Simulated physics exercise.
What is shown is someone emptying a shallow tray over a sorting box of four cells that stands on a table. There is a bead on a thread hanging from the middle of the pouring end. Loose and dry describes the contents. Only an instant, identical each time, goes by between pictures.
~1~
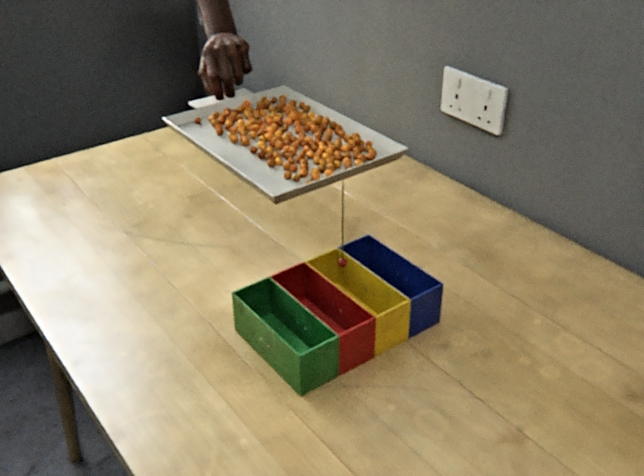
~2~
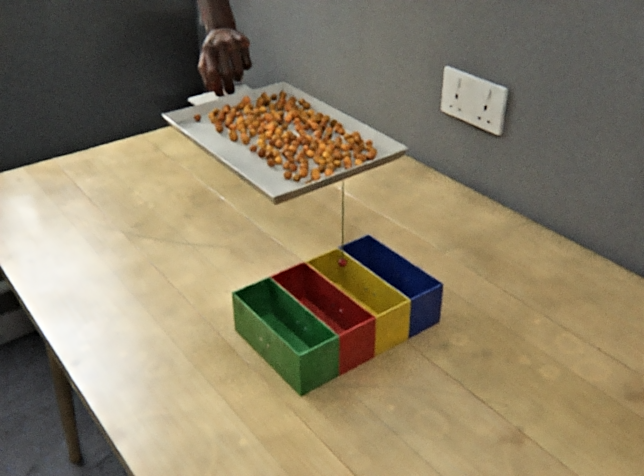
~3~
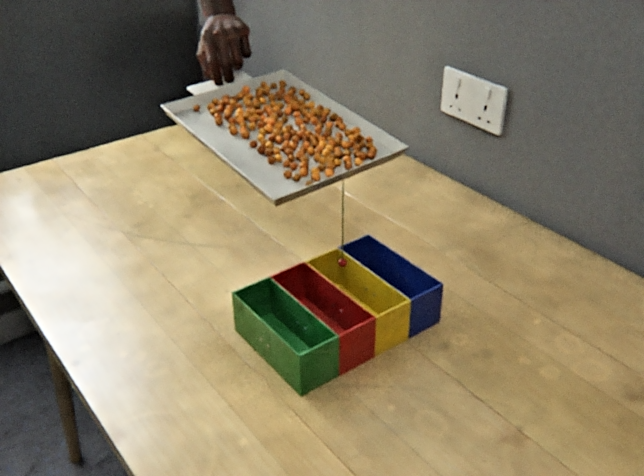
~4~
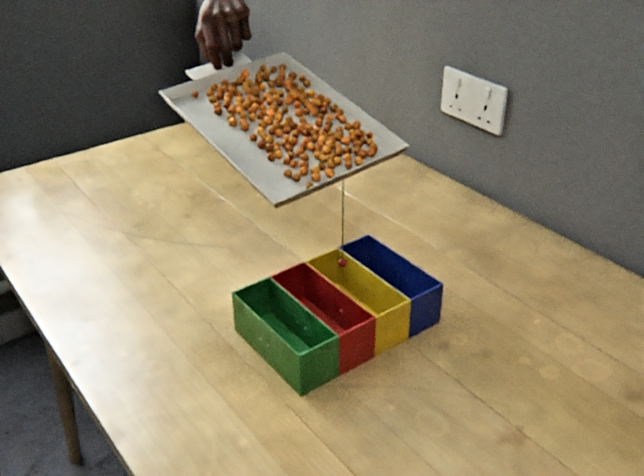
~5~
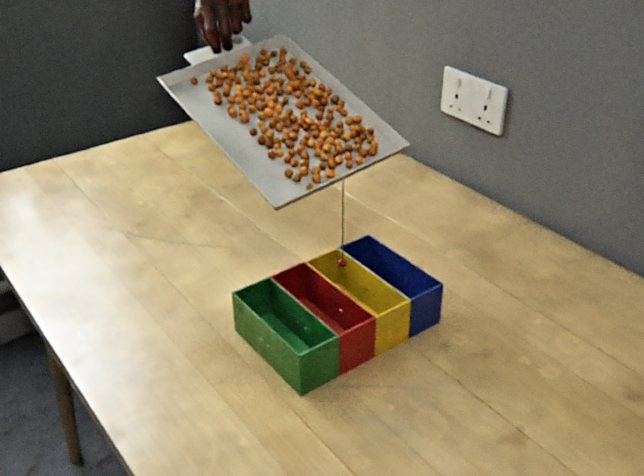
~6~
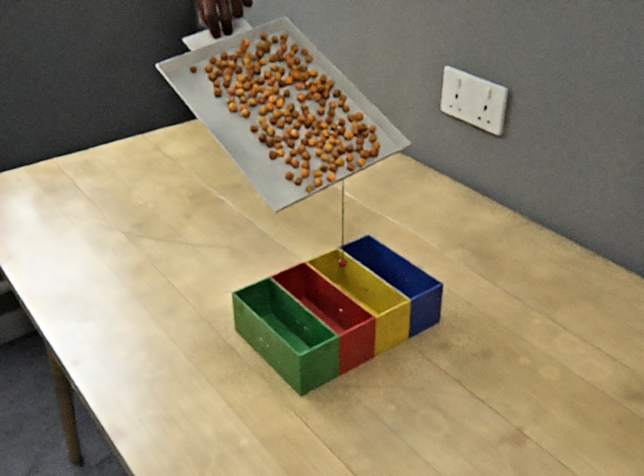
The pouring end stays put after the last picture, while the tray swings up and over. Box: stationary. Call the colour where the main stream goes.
I call green.
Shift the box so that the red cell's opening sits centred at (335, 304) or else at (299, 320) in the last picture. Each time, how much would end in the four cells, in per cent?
First case: Some 90 %; second case: Some 100 %.
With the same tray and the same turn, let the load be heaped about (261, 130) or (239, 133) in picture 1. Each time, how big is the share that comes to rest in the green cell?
From the first start you get 40 in a hundred, from the second 50 in a hundred.
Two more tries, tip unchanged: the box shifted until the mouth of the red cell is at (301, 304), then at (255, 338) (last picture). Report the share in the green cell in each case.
30 %, 0 %.
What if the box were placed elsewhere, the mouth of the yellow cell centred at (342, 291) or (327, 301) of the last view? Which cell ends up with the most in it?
First try: The red one; second try: The cell in red.
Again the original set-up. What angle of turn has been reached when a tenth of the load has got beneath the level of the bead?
Angle reached: About 70°.
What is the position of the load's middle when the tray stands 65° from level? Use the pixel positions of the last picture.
Somewhere about pixel (305, 196).
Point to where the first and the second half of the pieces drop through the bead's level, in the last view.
The opening part goes through (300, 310); what follows goes through (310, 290).
Soon, tray tipped steeply; about two thirds on the tray; a stray few in the green cell; about a quarter falling or outside the box.
A while on, tray tipped past a quarter turn; a stray few on the tray; about a third in the green cell; about a quarter in the red cell; a small part in the yellow cell; about a quarter falling or outside the box.
Towards the end, tray tipped past a quarter turn; about half in the green cell; about a quarter in the red cell; a small part in the yellow cell; a stray few in the blue cell; a small part falling or outside the box.
Finally, tray tipped past a quarter turn; about half in the green cell; about a quarter in the red cell; a small part in the yellow cell; a stray few in the blue cell; a small part outside the box.
